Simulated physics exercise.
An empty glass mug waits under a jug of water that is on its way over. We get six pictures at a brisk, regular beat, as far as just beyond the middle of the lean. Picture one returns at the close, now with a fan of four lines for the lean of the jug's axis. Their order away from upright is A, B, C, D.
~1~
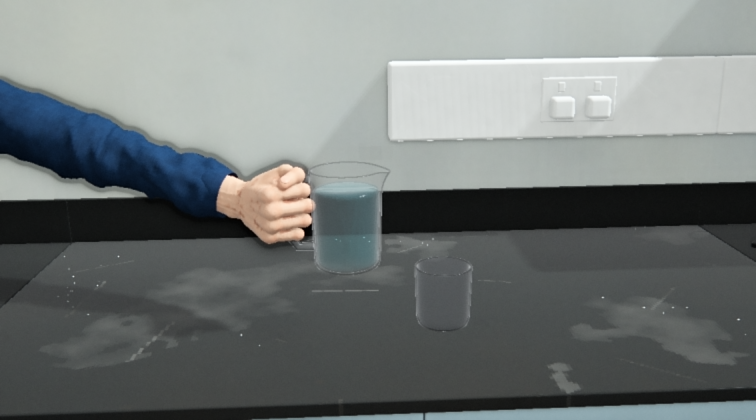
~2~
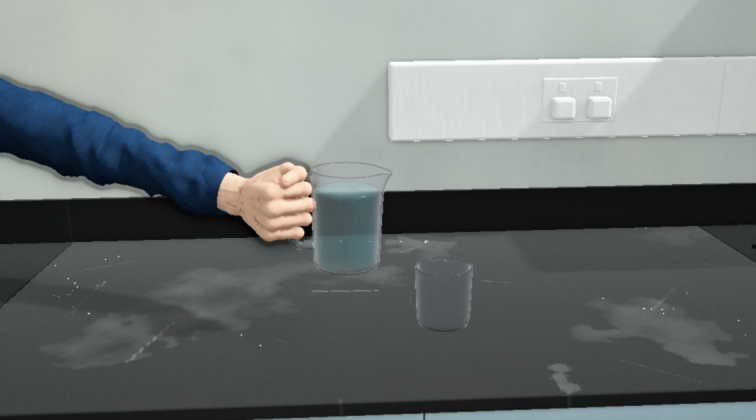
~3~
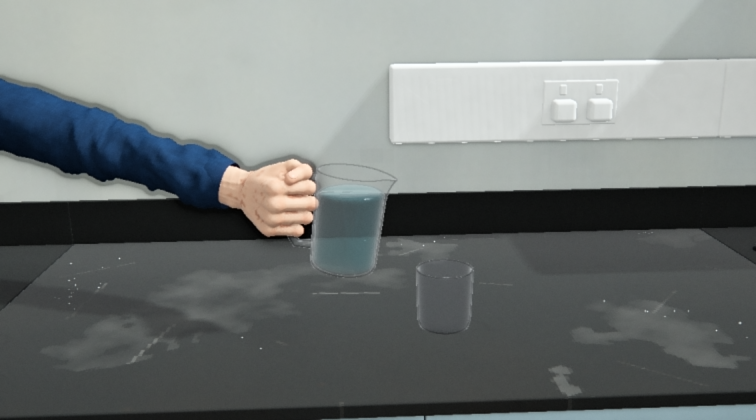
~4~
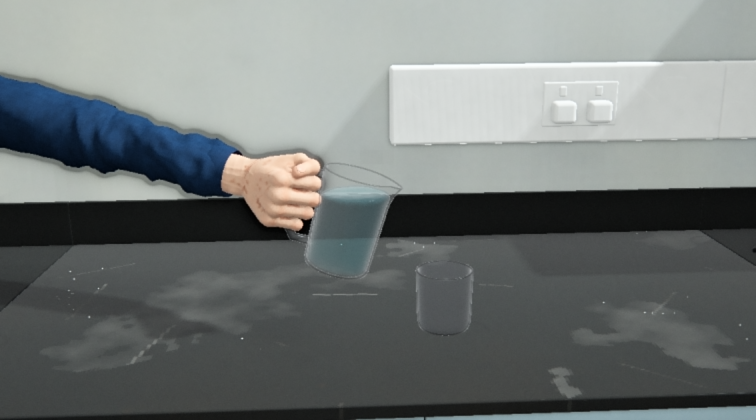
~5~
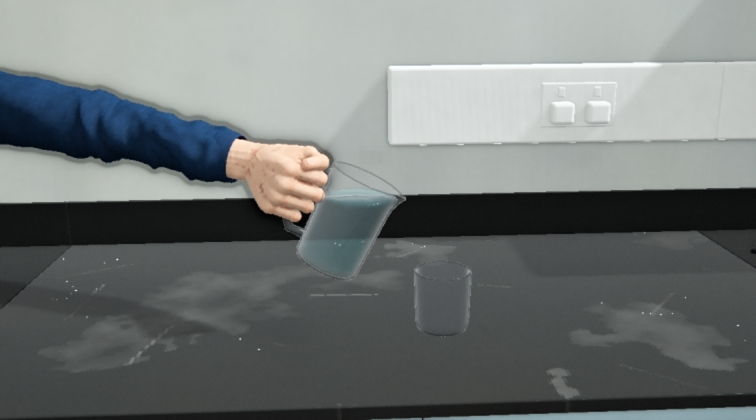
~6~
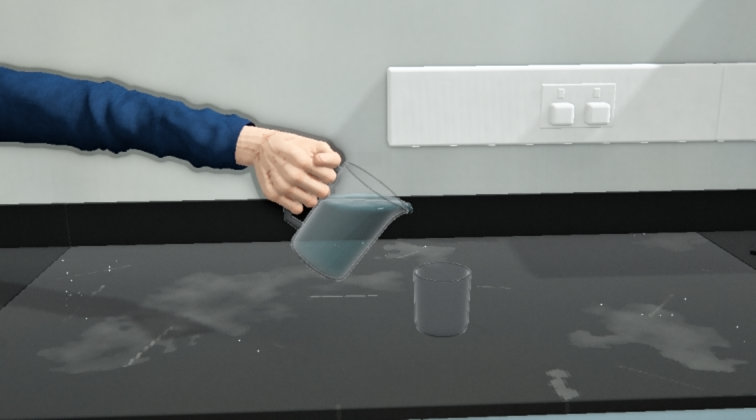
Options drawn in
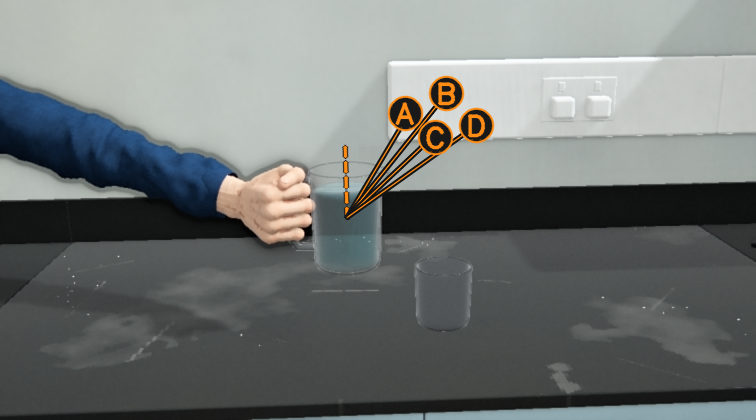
In the video, a hand in a blue sleeve holds a clear jug of bluish water upright beside an empty glass on a dark, marked worktop, then steadily tips it to the right until water reaches the lip.
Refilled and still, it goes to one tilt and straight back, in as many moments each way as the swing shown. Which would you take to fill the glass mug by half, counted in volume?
The best mark is D.
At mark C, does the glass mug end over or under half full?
Under.
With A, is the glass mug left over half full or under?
Under.
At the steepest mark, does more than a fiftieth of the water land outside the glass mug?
No.
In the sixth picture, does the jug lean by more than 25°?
Yes, it does.
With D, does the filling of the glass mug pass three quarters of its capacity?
No, it does not.
On the marked copy, A at (399, 130); B at (435, 106); C at (421, 147); D at (462, 135).
For mark A, the glass mug ends with about 4 % of what it can hold.
For mark B, the glass mug ends with about 14 % of what it can hold.
For mark C, the glass mug ends with about 29 % of what it can hold.
For mark D, the glass mug ends with about 47 % of what it can hold.
